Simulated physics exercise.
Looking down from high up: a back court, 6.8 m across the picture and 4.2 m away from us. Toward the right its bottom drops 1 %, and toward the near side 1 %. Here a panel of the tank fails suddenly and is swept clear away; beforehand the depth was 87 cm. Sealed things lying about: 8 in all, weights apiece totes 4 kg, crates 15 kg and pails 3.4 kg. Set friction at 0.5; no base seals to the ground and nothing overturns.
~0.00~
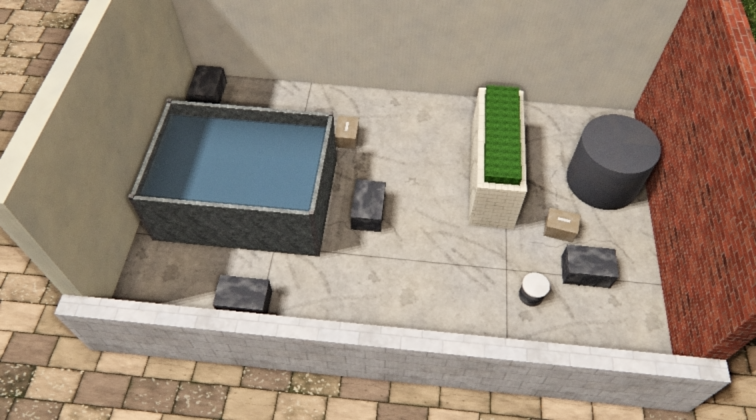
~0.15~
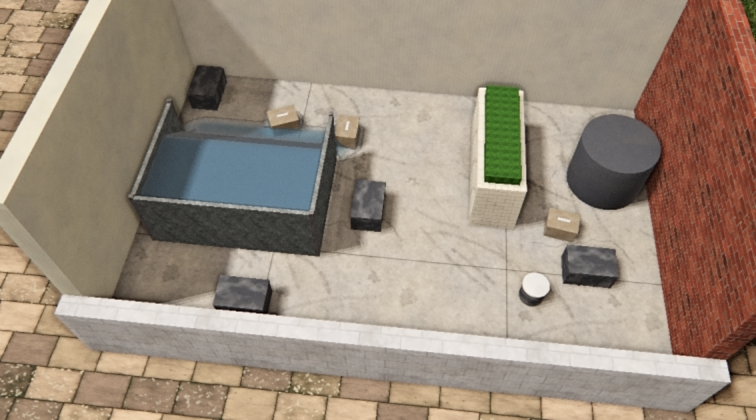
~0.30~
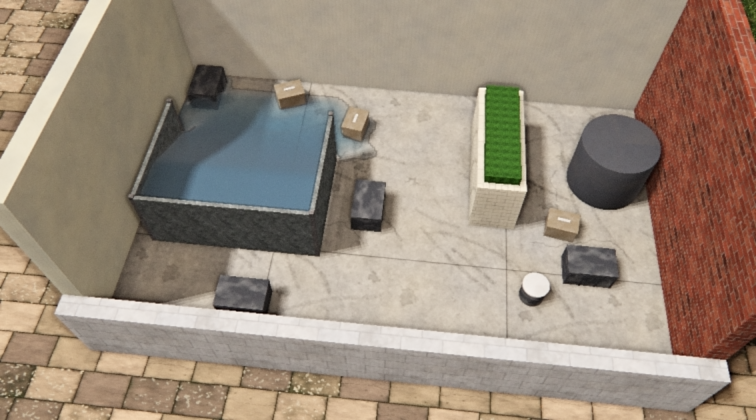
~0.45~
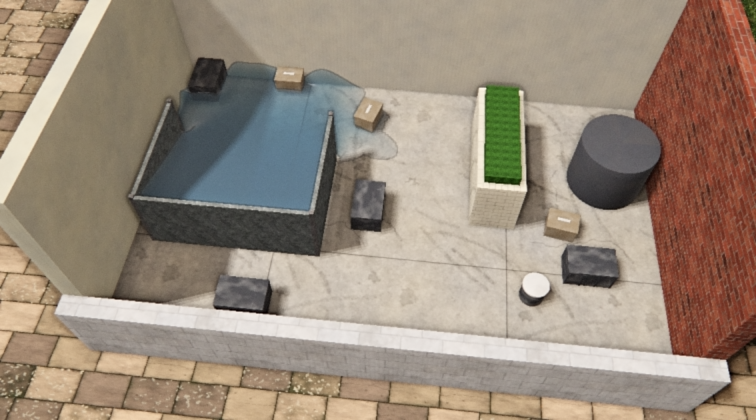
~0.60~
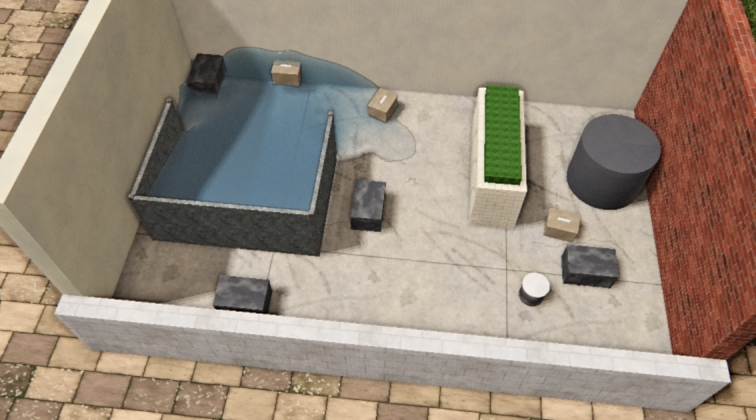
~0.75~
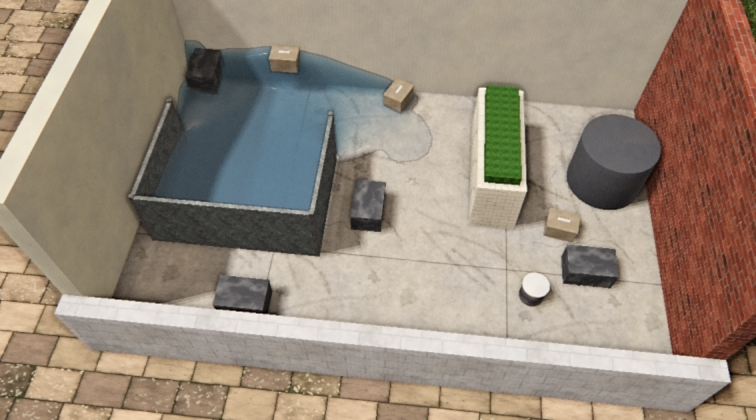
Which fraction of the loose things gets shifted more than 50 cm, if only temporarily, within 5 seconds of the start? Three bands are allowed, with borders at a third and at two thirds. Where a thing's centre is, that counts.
Inside the middle range.
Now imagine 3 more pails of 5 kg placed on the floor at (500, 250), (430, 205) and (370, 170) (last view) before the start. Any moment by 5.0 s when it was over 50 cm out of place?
Taking them one by one: It stays within, then it goes beyond, then it stays within.
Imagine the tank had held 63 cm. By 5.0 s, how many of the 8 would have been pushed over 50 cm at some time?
3.
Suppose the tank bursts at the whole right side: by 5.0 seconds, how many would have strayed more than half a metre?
Then it comes to 6.
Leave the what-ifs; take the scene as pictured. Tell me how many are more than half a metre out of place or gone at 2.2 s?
I get 3.
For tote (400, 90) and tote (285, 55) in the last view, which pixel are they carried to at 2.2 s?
First one near (636, 117), second near (355, 75).
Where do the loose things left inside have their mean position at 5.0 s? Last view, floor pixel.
The centre sits near (471, 212).
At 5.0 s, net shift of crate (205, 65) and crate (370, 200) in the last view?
The first ends 100 centimetres from its start and the second 0 centimetres.
After 1.1 s 2 of 8 are over 50 cm from their spots; 2 afloat.
After 2.2 s 3 of 8 are over 50 cm from their spots; 3 afloat.
After 3.5 s 3 of 8 are over 50 cm from their spots; 3 afloat.
After 5.0 s 3 of 8 are over 50 cm from their spots, and 3 have been at some point; 7 afloat.
